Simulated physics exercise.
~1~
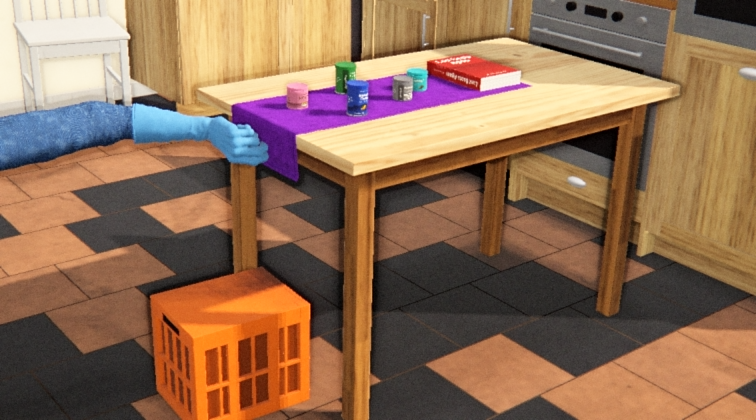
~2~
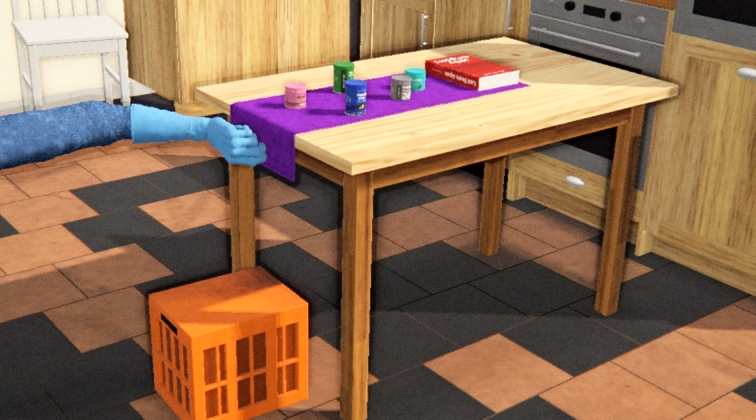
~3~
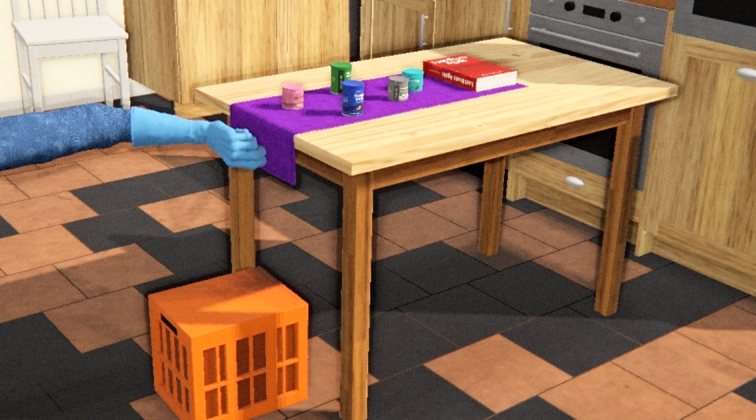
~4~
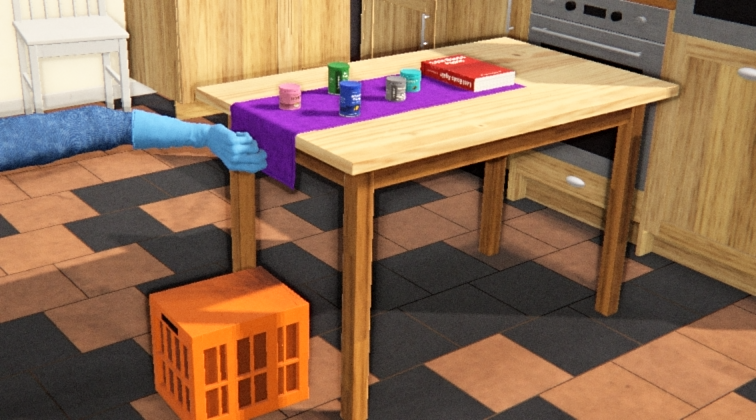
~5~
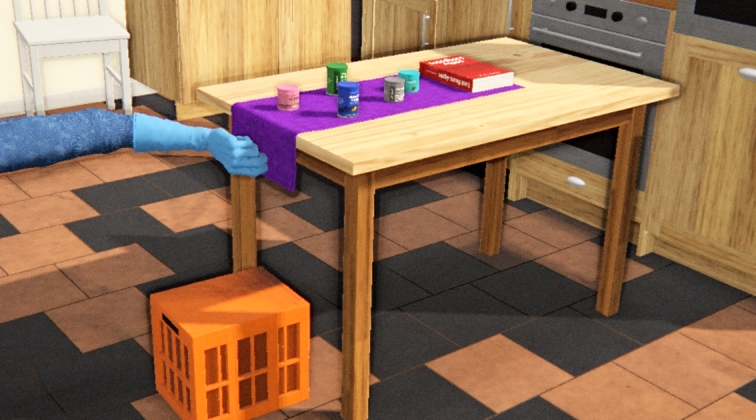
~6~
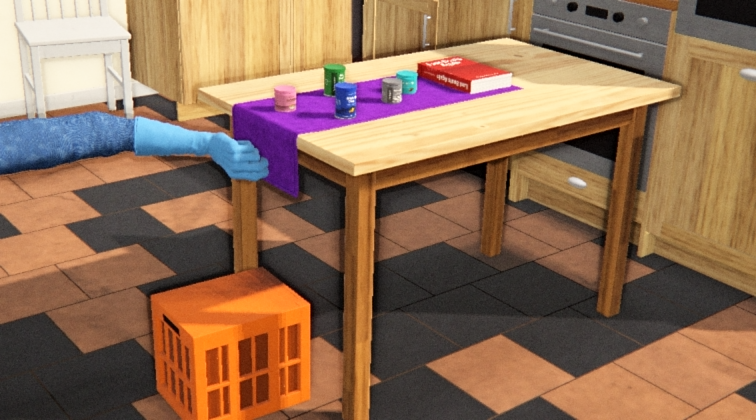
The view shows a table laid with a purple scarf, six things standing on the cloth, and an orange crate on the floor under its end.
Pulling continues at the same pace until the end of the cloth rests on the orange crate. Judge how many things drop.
My judgement: Three.
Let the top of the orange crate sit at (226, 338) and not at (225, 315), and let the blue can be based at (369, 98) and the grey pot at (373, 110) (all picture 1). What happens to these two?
The blue can drops off; the grey pot falls.
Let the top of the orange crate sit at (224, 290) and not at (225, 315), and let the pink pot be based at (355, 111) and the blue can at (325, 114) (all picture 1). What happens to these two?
Outcome for the pink pot: It is lost. Outcome for the blue can: It is lost.
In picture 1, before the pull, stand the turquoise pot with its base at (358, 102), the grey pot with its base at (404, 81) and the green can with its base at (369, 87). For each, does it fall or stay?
Looking at each one, the turquoise pot drops away, the grey pot remains in position and the green can remains in position.
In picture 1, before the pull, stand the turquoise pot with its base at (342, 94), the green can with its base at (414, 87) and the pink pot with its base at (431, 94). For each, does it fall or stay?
Outcome: Turquoise pot falls away, green can stays, pink pot stays.
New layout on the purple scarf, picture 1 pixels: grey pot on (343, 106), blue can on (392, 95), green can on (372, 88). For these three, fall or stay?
Of the three, the grey pot takes a tumble, the blue can stays aboard, the green can stays aboard.
Soon after, hem near (263, 235); pink pot gone.
After that, hem near (263, 276); pink pot and blue can gone.
In the end, hem on the crate; pink pot, blue can and green can gone. The answer is three.
